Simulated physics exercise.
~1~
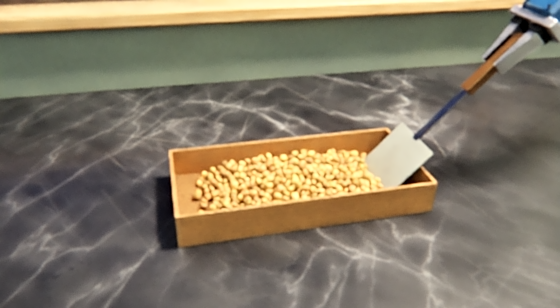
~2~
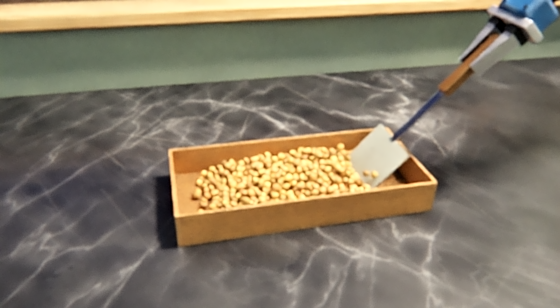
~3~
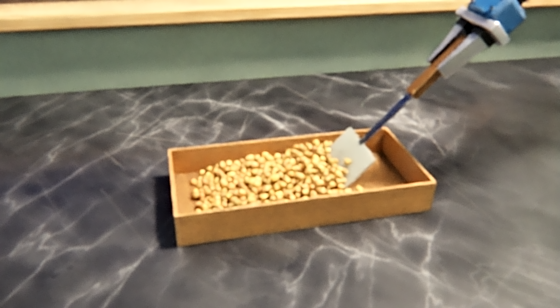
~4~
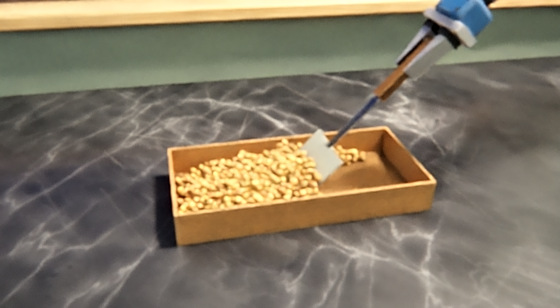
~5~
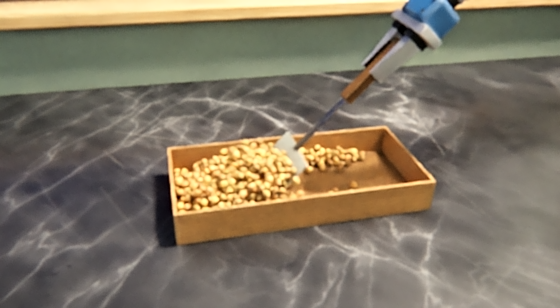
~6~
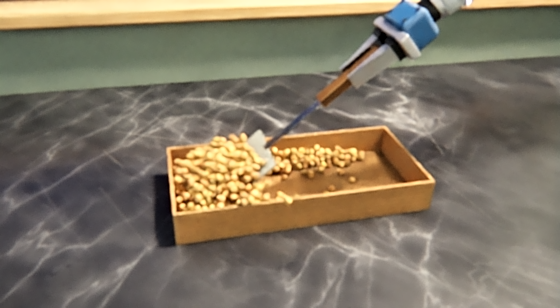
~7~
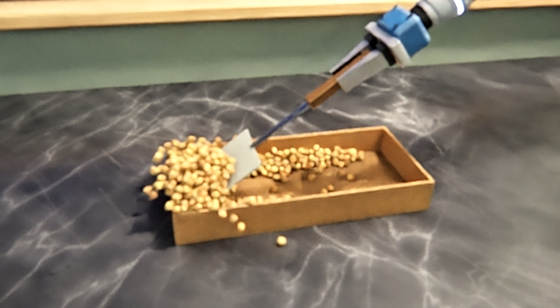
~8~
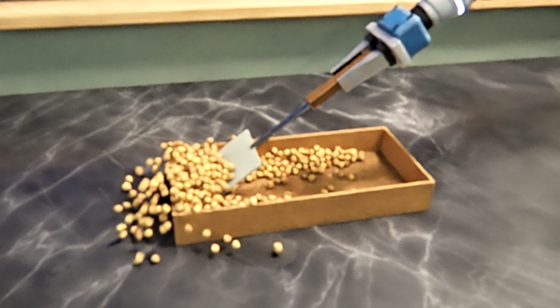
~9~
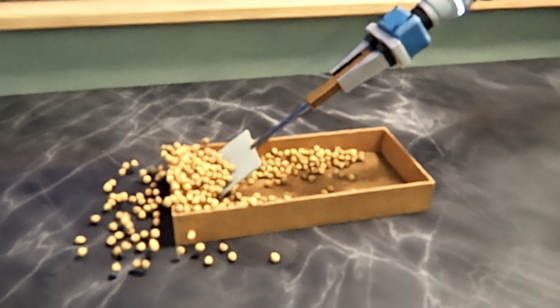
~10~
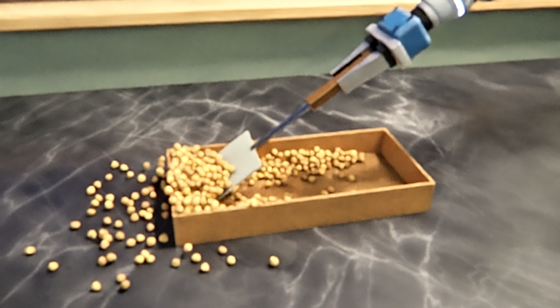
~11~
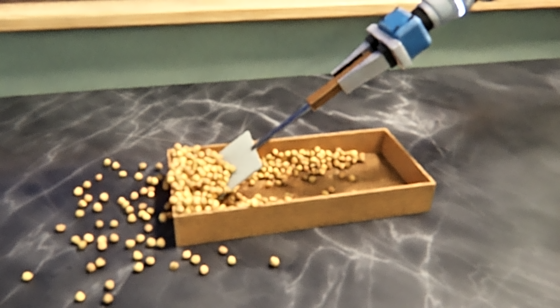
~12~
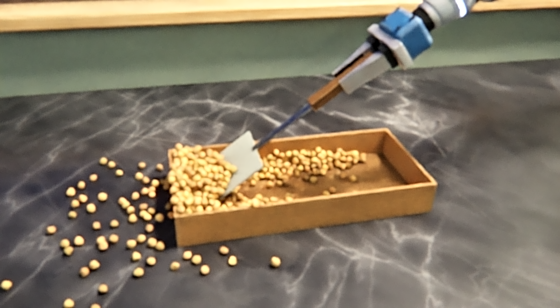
A robot arm drags a turner leftward through a shallow wooden trough of dried chickpeas, heaping them against the left end until some spill over the edges and scatter across the dark marbled surface, while the turner stops and most of the chickpeas remain inside.
